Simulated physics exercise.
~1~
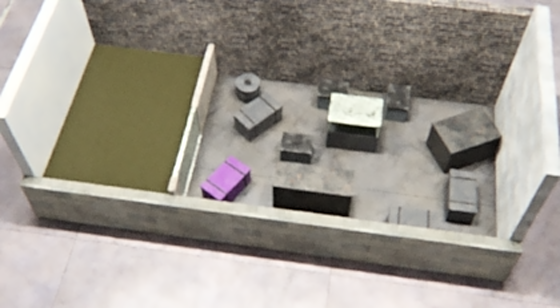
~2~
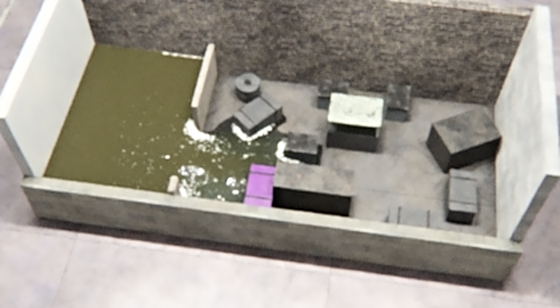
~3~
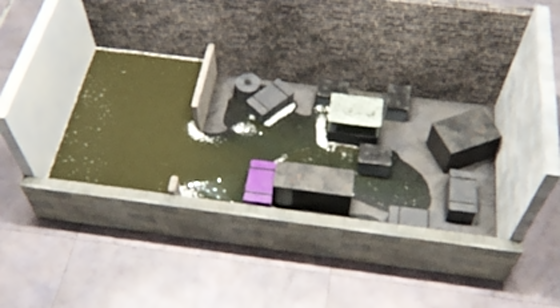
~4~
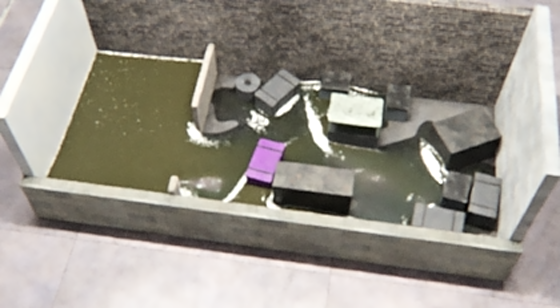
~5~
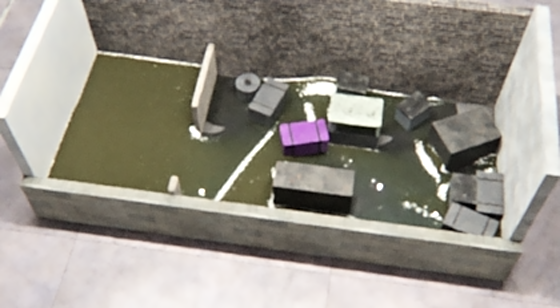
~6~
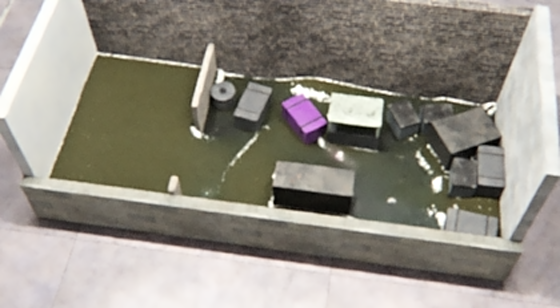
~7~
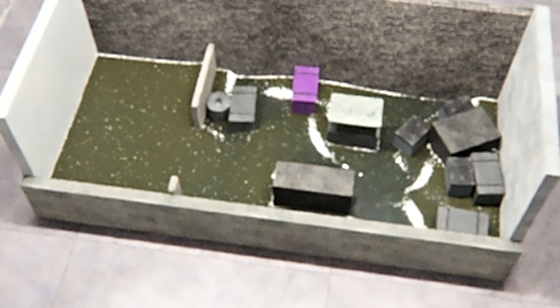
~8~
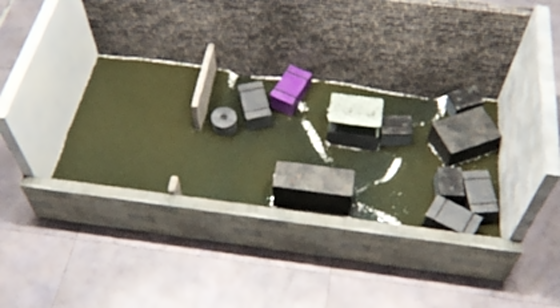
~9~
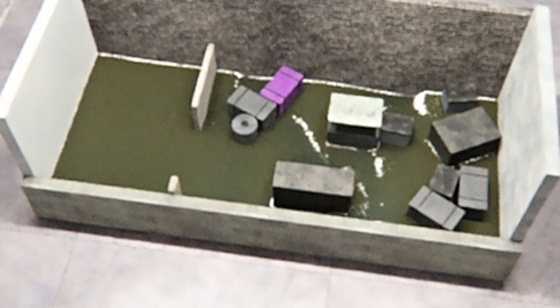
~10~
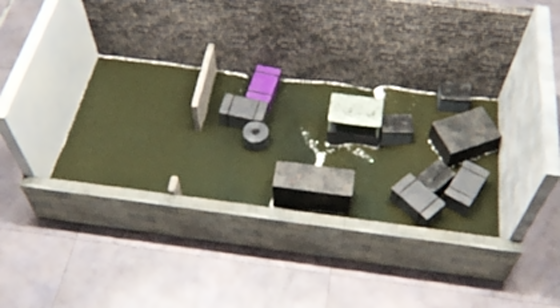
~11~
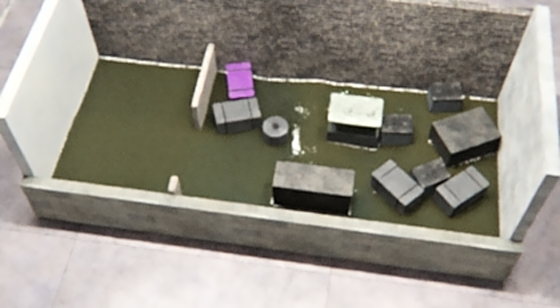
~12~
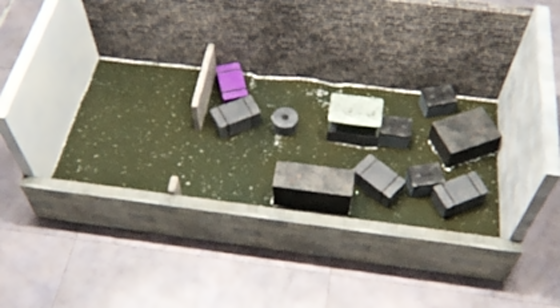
Storeroom flooding with murky green water from an inner room, purple trunk drifting to the back wall, then left behind the partition.
